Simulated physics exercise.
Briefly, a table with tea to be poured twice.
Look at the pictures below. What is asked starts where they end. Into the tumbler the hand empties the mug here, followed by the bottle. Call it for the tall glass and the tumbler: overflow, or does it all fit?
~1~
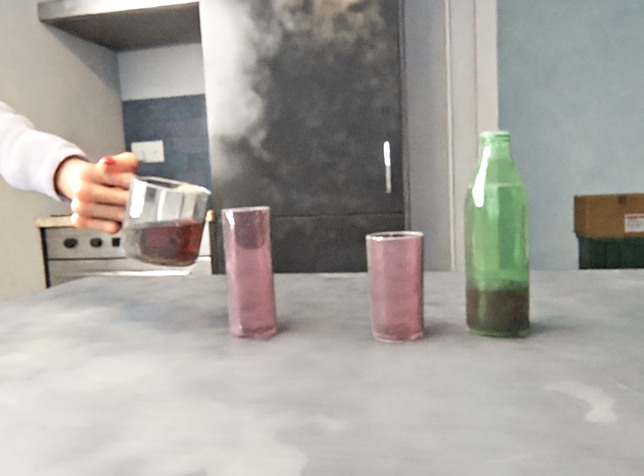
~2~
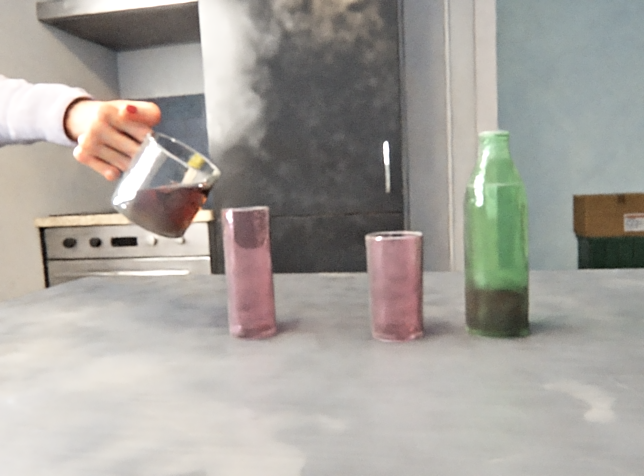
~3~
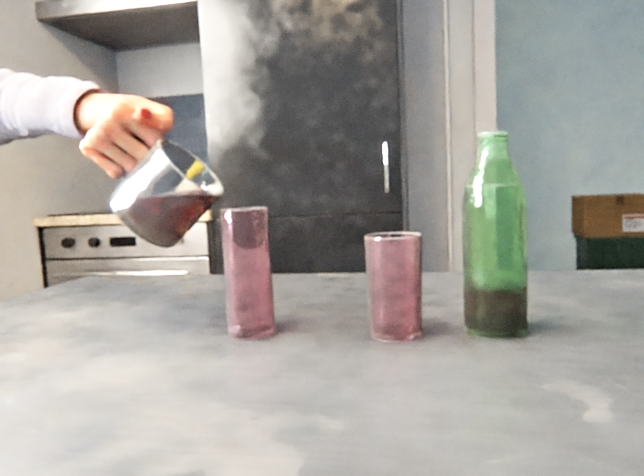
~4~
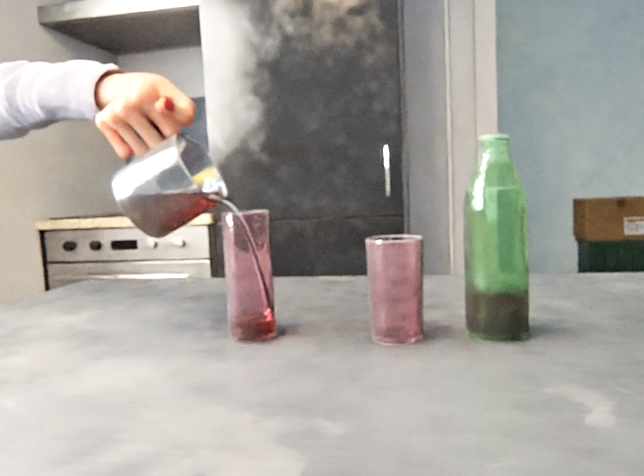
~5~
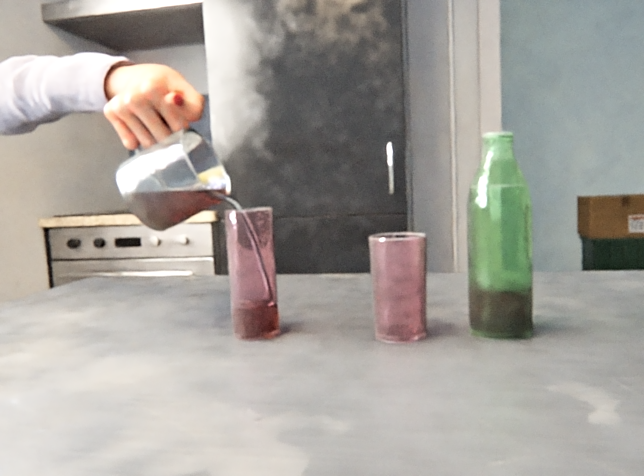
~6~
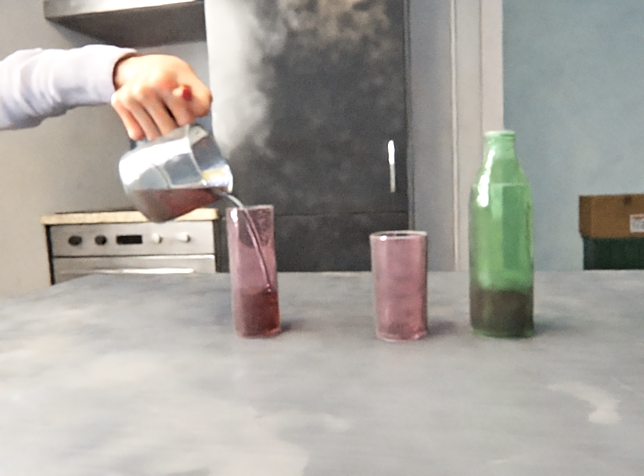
Tall glass: All fits; tumbler: All fits.
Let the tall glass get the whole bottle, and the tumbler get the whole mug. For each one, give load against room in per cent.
About 50 % and 80 %.
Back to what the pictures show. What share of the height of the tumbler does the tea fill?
60 percent or so.
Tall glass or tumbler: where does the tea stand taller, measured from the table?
That's the tall glass on the left.
Next, the tall glass is about half full.
After that, the tall glass is about three quarters full.
Finally, the tall glass is about three quarters full; the tumbler is about two thirds full.
